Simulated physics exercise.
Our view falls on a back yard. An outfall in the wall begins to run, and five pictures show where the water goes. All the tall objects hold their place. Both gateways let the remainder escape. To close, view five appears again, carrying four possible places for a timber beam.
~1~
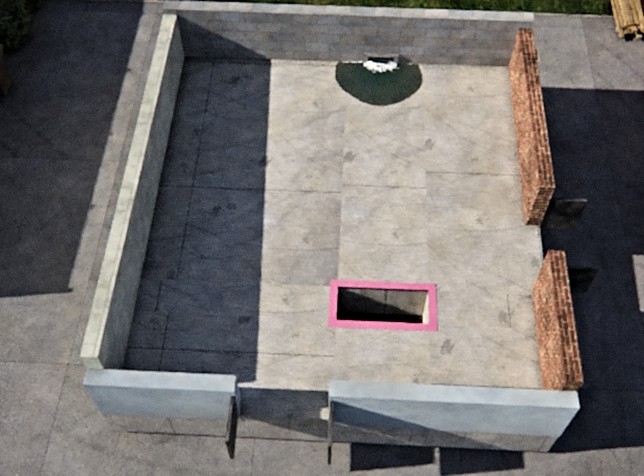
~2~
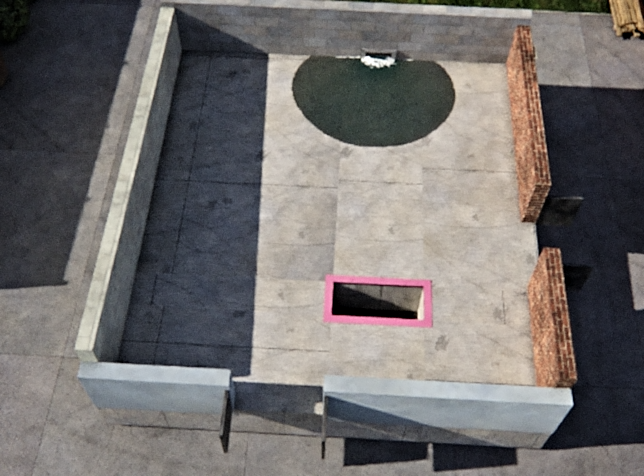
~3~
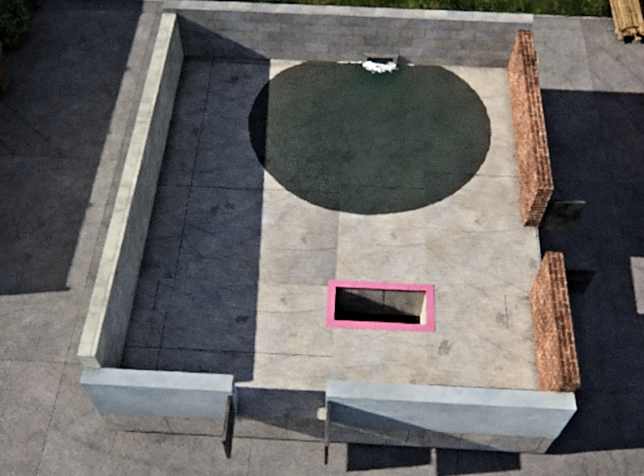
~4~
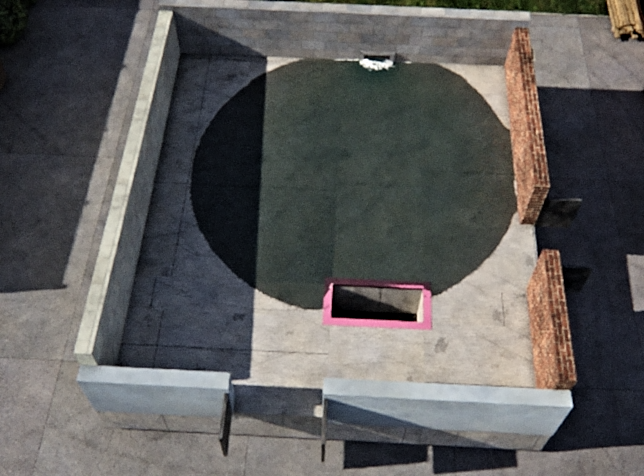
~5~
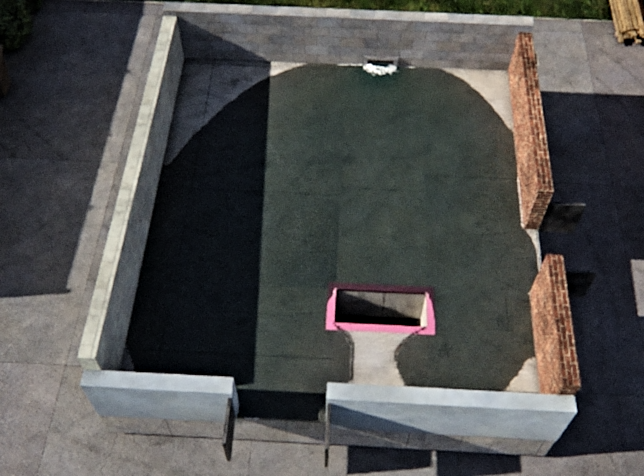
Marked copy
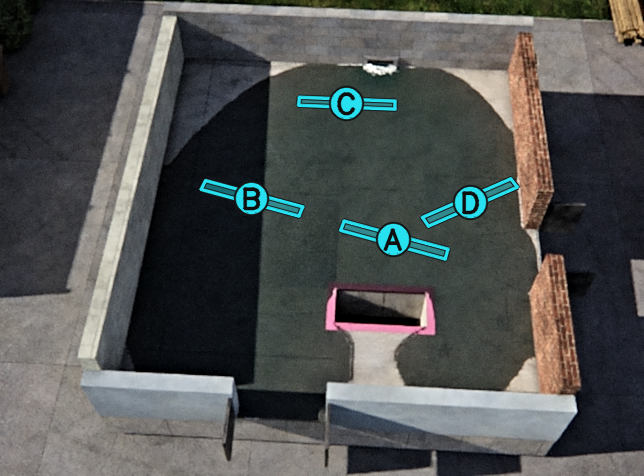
At first, a small dark patch of water lies below an outlet at the top wall of a paved, walled yard. It spreads outward in a widening round pool, reaching the pink-rimmed opening, then covers most of the floor, leaving a pale dry strip below the opening.
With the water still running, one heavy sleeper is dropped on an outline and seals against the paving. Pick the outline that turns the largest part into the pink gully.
I would pick spot B.
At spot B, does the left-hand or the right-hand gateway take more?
The left one.
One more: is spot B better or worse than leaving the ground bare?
It is better.
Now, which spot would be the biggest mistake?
Here it is spot A.
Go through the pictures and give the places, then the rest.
In the first frame, outfall at (381, 59); pink gully at (383, 305); open gate at (285, 402); open gate at (529, 256); 3 % of the ground under water, visible out to (398, 99); pink gully still dry.
In the second frame, 12 % of the ground under water, visible out to (398, 143); pink gully still dry.
In the third frame, 28 % of the ground under water, visible out to (347, 208); pink gully still dry.
In the fourth frame, 53 % of the ground under water, visible out to (264, 289); pink gully taking water.
In the fifth frame, 81 % of the ground under water, visible out to (128, 336); pink gully taking water.
In cyan, A from (342, 225) to (446, 254); B from (203, 185) to (300, 211); C from (299, 101) to (394, 105); D from (425, 221) to (514, 182).
With A, about 7 % of the stream goes into the pink gully, about 92 % out by the gates.
With B, about 47 % of the stream goes into the pink gully, about 53 % out by the gates.
With C, about 20 % of the stream goes into the pink gully, about 80 % out by the gates.
With D, about 33 % of the stream goes into the pink gully, about 66 % out by the gates.
